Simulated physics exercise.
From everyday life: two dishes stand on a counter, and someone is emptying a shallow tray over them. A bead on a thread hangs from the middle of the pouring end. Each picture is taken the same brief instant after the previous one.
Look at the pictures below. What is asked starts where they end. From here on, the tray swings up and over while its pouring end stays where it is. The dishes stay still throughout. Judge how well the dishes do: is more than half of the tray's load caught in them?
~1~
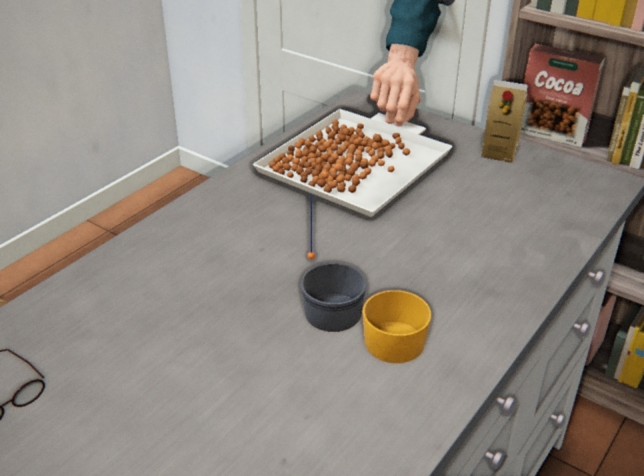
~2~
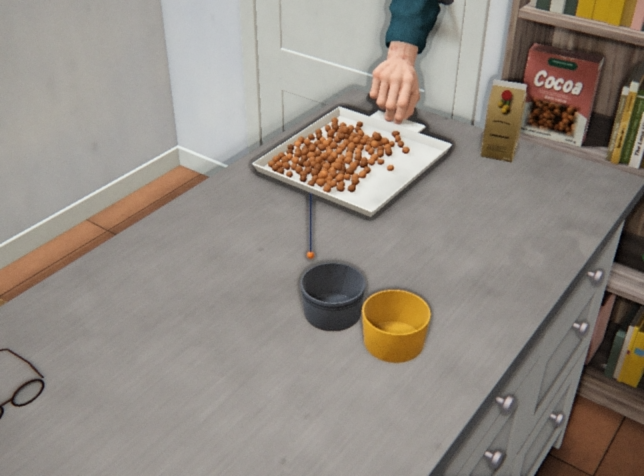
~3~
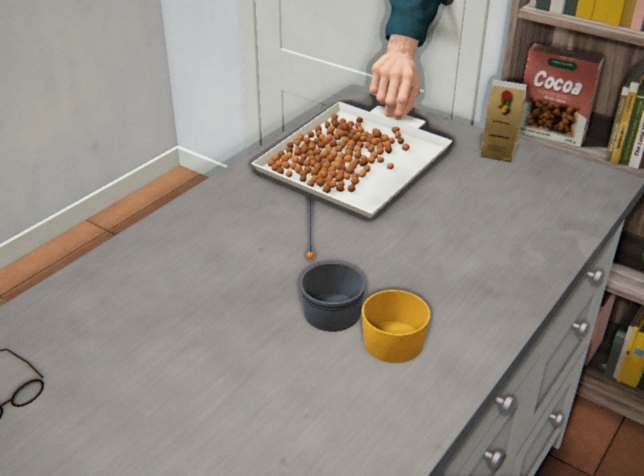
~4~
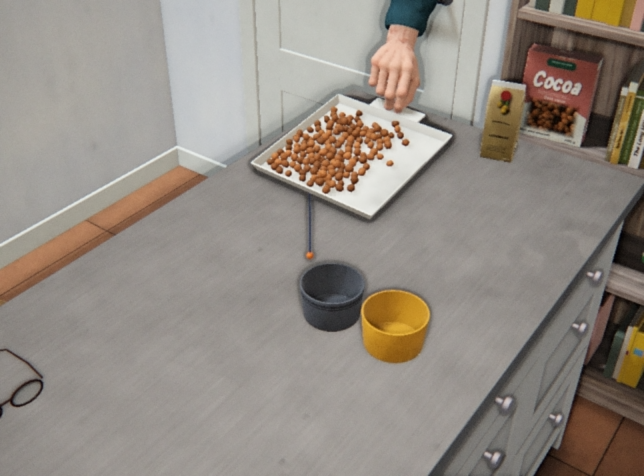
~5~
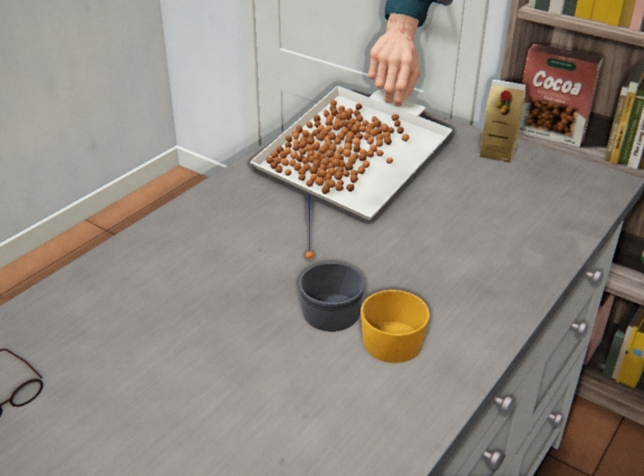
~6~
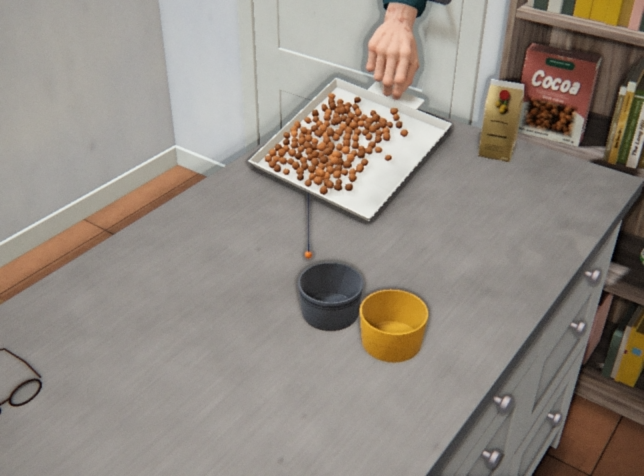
Yes, more than half is caught.
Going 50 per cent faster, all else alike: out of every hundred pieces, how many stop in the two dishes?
Estimated share: Some 60%.
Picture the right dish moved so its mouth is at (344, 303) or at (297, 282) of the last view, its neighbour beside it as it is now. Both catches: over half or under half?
With the first shift the pair saves beyond half; with the second, less than a half.
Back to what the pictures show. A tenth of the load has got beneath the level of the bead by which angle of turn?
Close to 65° of tilt at that moment.
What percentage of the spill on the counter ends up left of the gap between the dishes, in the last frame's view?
About 80 per cent.
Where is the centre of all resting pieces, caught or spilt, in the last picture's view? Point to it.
Centre at rest: Close to (334, 315).
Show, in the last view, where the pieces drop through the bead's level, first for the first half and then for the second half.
Early-half point (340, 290); late-half point (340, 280).
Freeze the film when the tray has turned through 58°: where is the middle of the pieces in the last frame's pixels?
The middle of the pieces lands at roughly (332, 177).
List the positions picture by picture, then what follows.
In the first picture, corners of the pouring end at (258, 164) and (372, 208), level; middle of the load at (335, 157), hazelnuts; left dish at (315, 312); right dish at (378, 343); bead on its thread at (311, 256).
In the second picture, corners of the pouring end at (258, 163) and (371, 208), level; middle of the load at (334, 155).
In the third picture, corners of the pouring end at (257, 163) and (371, 210), tipped barely, lowest at the right corner; middle of the load at (334, 154).
In the fourth picture, corners of the pouring end at (256, 162) and (370, 211), tipped a little, lowest at the right corner; middle of the load at (333, 151).
In the fifth picture, corners of the pouring end at (256, 161) and (369, 213), tipped a little, lowest at the right corner; middle of the load at (333, 148).
In the sixth picture, corners of the pouring end at (254, 160) and (368, 214), tipped a little, lowest at the right corner; middle of the load at (332, 146); left dish at (312, 312); right dish at (375, 343).
Soon after the last picture, tray tipped steeply; nearly all on the tray; a stray few in the right dish; a stray few in the left dish; a small part in the air.
A little later, tray tipped right over; a stray few on the tray; about a quarter in the right dish; about half in the left dish; about a quarter outside both; a small part in the air.
Later still, tray tipped past a quarter turn; about a quarter in the right dish; about half in the left dish; about a quarter outside both.
At rest, tray tipped past a quarter turn; about a quarter in the right dish; about half in the left dish; about a quarter outside both.
